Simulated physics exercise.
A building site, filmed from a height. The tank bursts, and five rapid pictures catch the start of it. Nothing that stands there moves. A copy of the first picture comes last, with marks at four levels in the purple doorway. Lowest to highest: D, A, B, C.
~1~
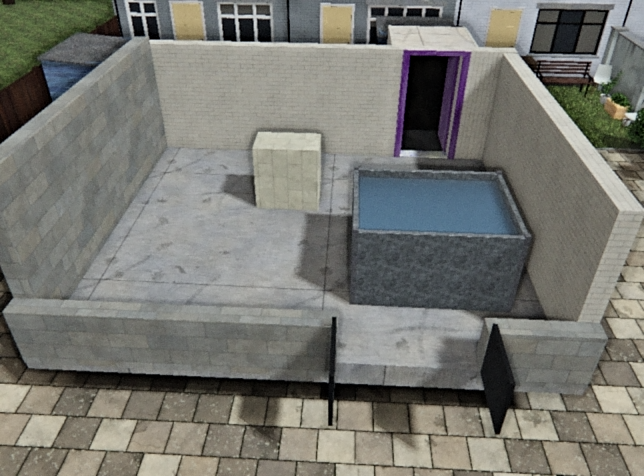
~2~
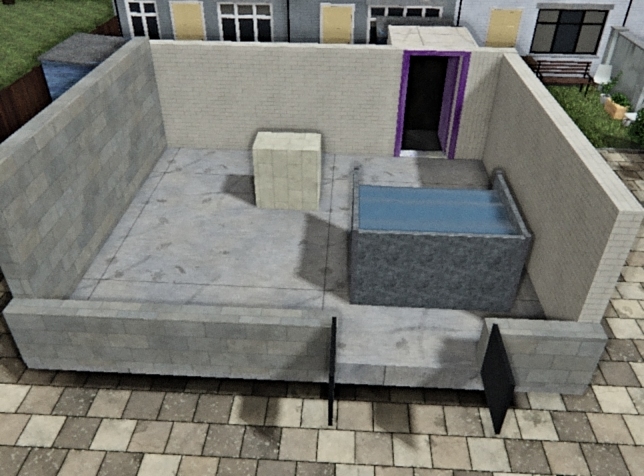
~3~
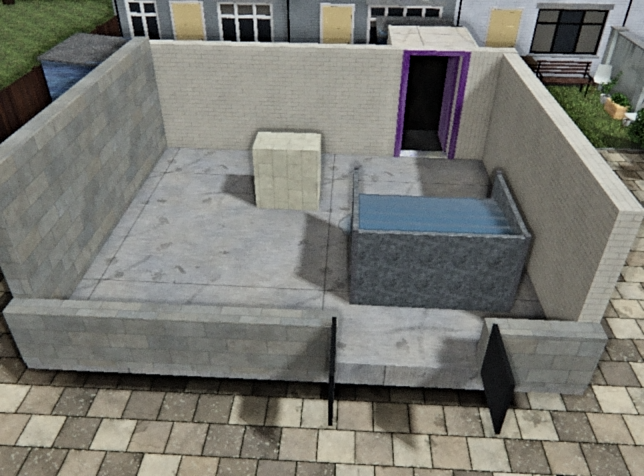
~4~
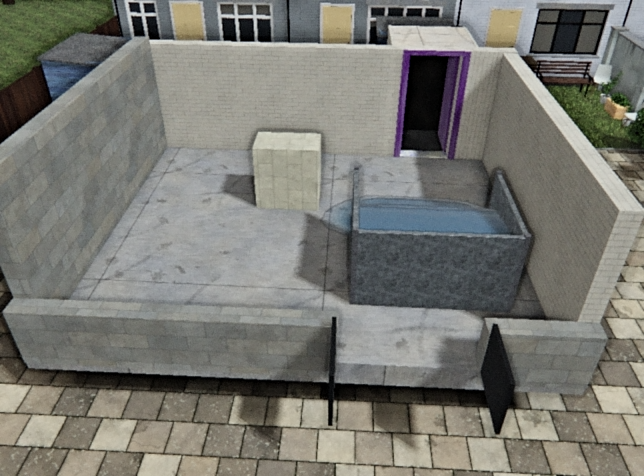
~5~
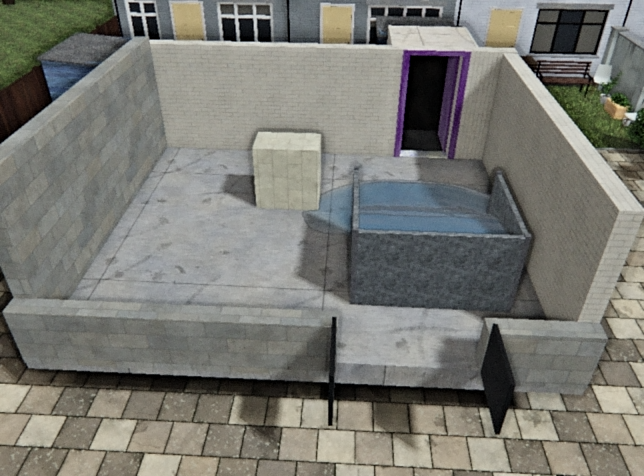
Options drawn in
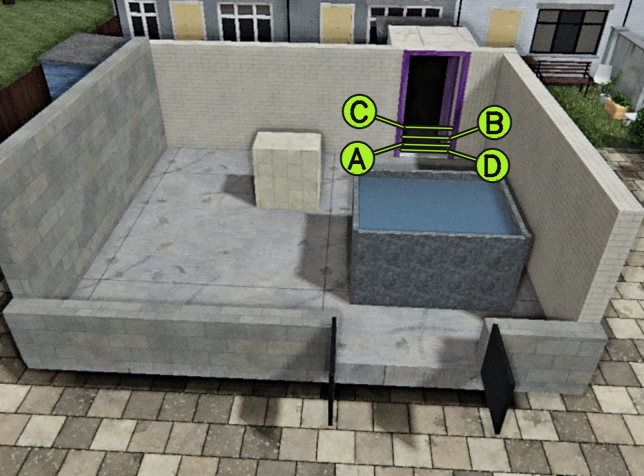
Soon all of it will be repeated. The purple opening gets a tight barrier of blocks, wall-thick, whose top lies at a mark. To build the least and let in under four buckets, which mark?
Height C just does it.
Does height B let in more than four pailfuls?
Yes, it does.
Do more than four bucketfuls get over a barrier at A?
Yes, it does.
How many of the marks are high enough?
One.
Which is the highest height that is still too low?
B.
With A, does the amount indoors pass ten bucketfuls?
Yes, clearly.
In lime, A at (425, 145); B at (426, 137); C at (427, 127); D at (425, 150); from the bottom up D, A, B, C.
If A is chosen, dozens of bucketfuls pour in.
If B is chosen, about 10 bucketfuls get in.
If C is chosen, a splash gets over, under a bucket.
If D is chosen, dozens of bucketfuls pour in.
